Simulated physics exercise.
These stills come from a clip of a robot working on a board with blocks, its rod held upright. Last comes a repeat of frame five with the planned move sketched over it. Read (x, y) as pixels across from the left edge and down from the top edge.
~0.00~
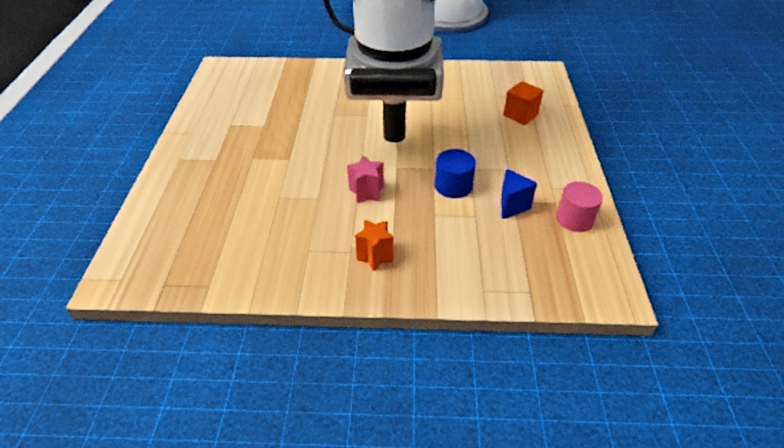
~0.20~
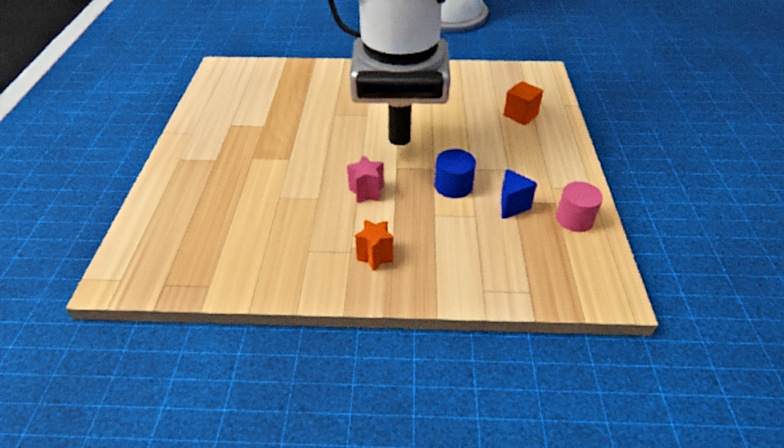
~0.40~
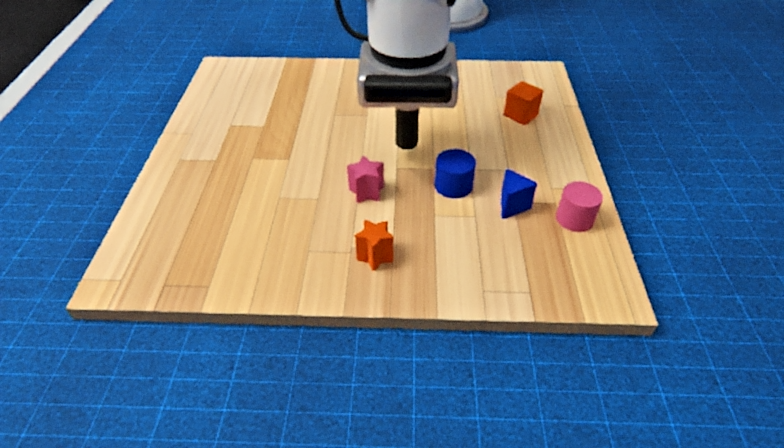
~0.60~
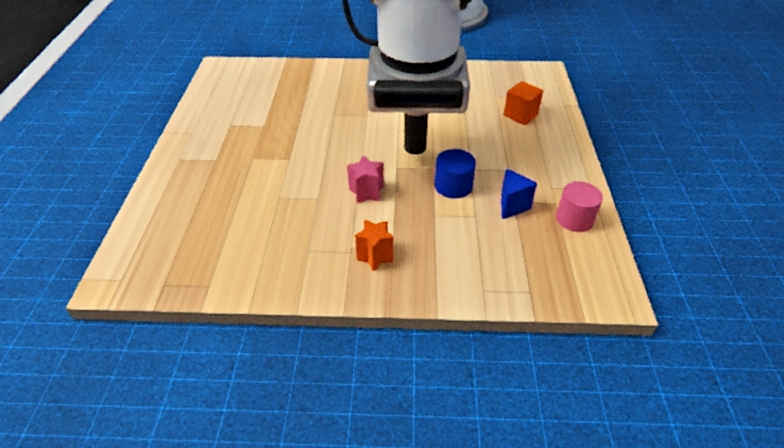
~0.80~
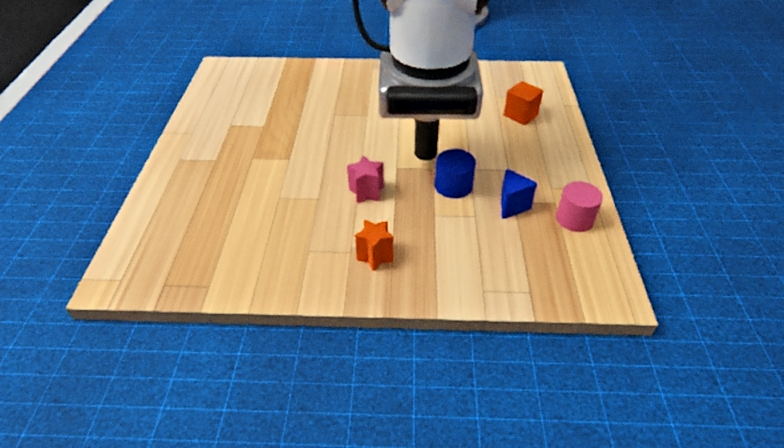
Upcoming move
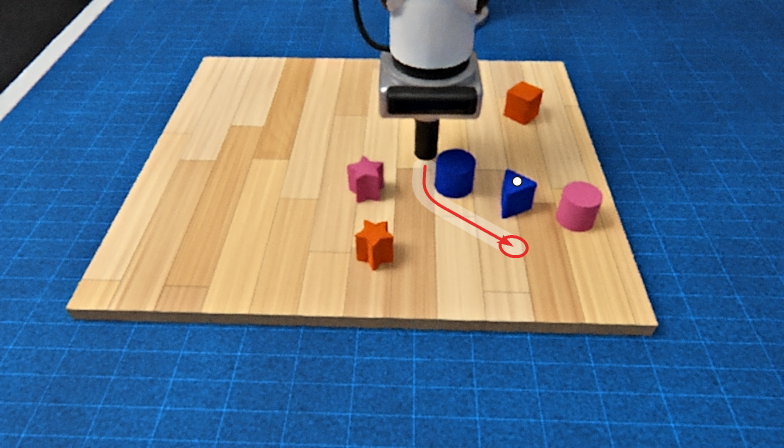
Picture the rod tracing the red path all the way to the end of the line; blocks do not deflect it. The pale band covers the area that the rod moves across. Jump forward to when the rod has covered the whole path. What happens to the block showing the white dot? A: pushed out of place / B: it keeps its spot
Letter B.
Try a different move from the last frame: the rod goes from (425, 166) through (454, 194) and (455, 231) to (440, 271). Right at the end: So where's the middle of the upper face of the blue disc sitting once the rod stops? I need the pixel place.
In the picture, it is at (496, 194).
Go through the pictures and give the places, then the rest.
The first frame shows tip of the rod at (395, 136), middles of tops, blue disc at (456, 160), blue triangle at (517, 181).
The second frame shows rod at (400, 139), nothing pushed.
The third frame shows rod at (407, 143), nothing pushed.
The fourth frame shows rod at (415, 148), nothing pushed.
The fifth frame shows rod at (426, 154), blue disc at (456, 160), blue triangle at (517, 181).
The line goes from (425, 166) over (430, 197) and (469, 222) to (514, 246); the dot is on the blue triangle.
On the path given first. One third of the way, rod at (431, 185); blue disc at (462, 165).
Two thirds of the way, rod at (471, 210); blue disc at (467, 167).
At the end, rod at (517, 234); blue disc at (467, 167); blue triangle unmoved.
